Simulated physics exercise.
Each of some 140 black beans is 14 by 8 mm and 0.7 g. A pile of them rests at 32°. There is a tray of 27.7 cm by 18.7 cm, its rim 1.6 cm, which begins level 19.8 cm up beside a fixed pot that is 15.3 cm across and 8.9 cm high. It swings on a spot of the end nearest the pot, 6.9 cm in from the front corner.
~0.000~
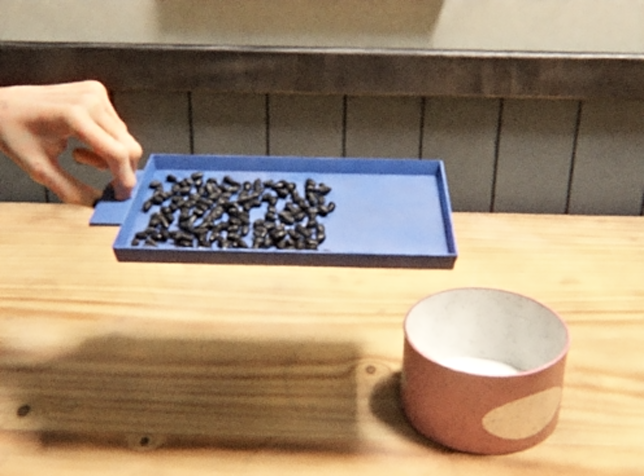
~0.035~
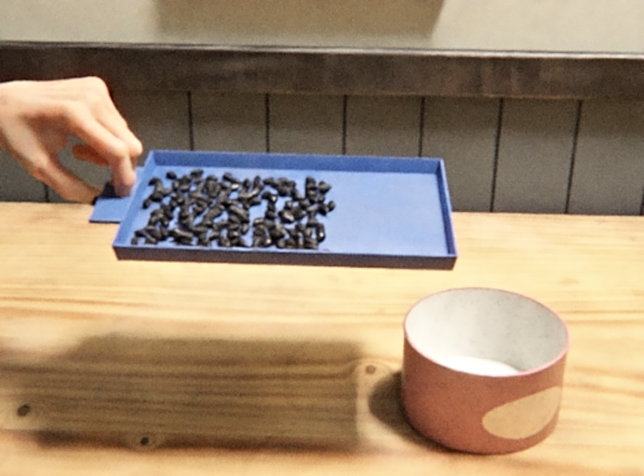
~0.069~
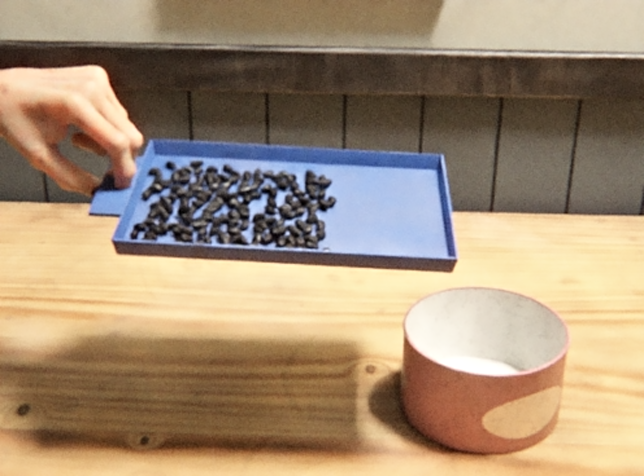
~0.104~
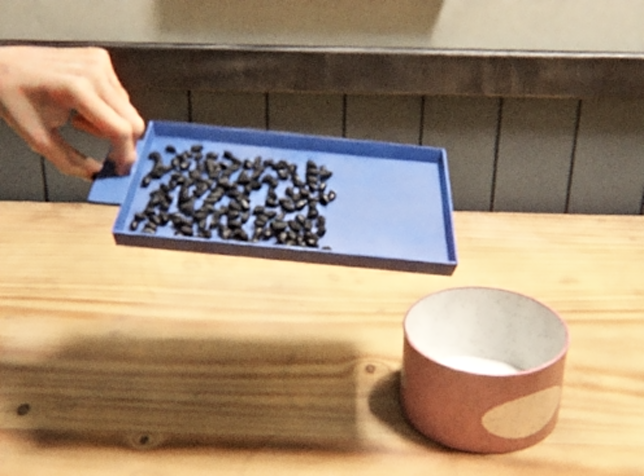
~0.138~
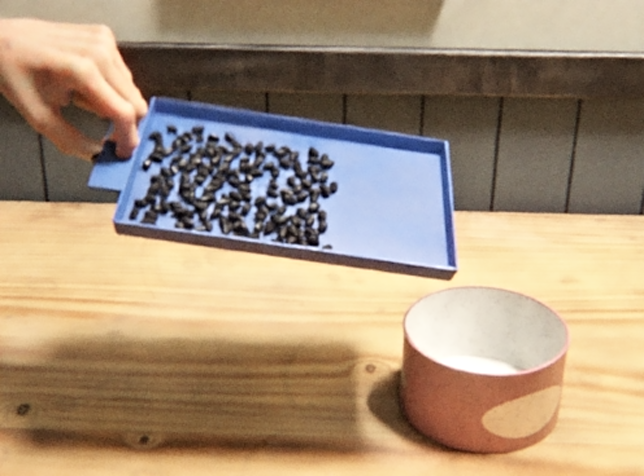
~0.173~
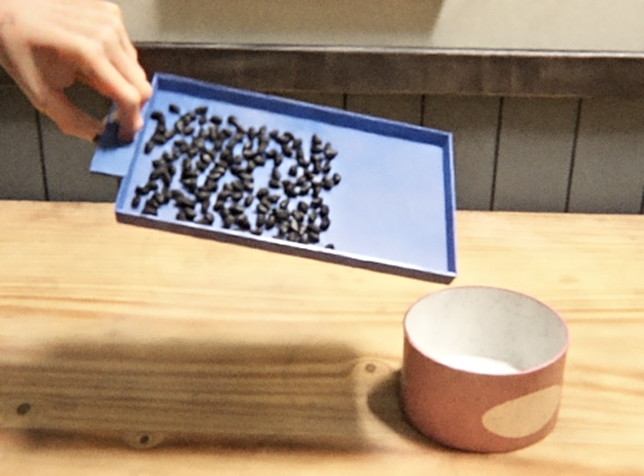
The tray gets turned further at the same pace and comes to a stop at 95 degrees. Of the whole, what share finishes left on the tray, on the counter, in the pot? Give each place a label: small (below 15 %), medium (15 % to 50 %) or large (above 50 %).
Shares by place: Tray small, counter large, pot small.
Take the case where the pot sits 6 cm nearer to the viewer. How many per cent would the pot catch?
55 per cent.
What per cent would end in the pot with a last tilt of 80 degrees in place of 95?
In that case it comes to about 5 in a hundred.
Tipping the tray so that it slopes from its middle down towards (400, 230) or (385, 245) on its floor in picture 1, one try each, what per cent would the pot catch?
Roughly 55 % for the first direction, roughly 10 % for the second.
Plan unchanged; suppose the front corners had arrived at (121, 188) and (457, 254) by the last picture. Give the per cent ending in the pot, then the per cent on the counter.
Final per cent - pot 60, counter 35.
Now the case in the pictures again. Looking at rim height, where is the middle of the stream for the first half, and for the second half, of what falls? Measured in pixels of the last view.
(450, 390) or so first, later (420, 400).
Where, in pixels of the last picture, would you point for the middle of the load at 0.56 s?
Near pixel (380, 285).
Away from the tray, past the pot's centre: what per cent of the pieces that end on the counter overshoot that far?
Around 50 in a hundred.
After 0.40 s, tilt 57 degrees; the tray holds 100 %, the pot 0 %.
Then, at 0.56 s, tilt 84 degrees; the tray holds 80 %, the pot 0 %.
After 0.84 s, tilt 95 degrees; the tray holds 0 %, the pot 10 %.
In the end, at 2.1 s, tray 0 %, counter 90 %, pot 10 %.
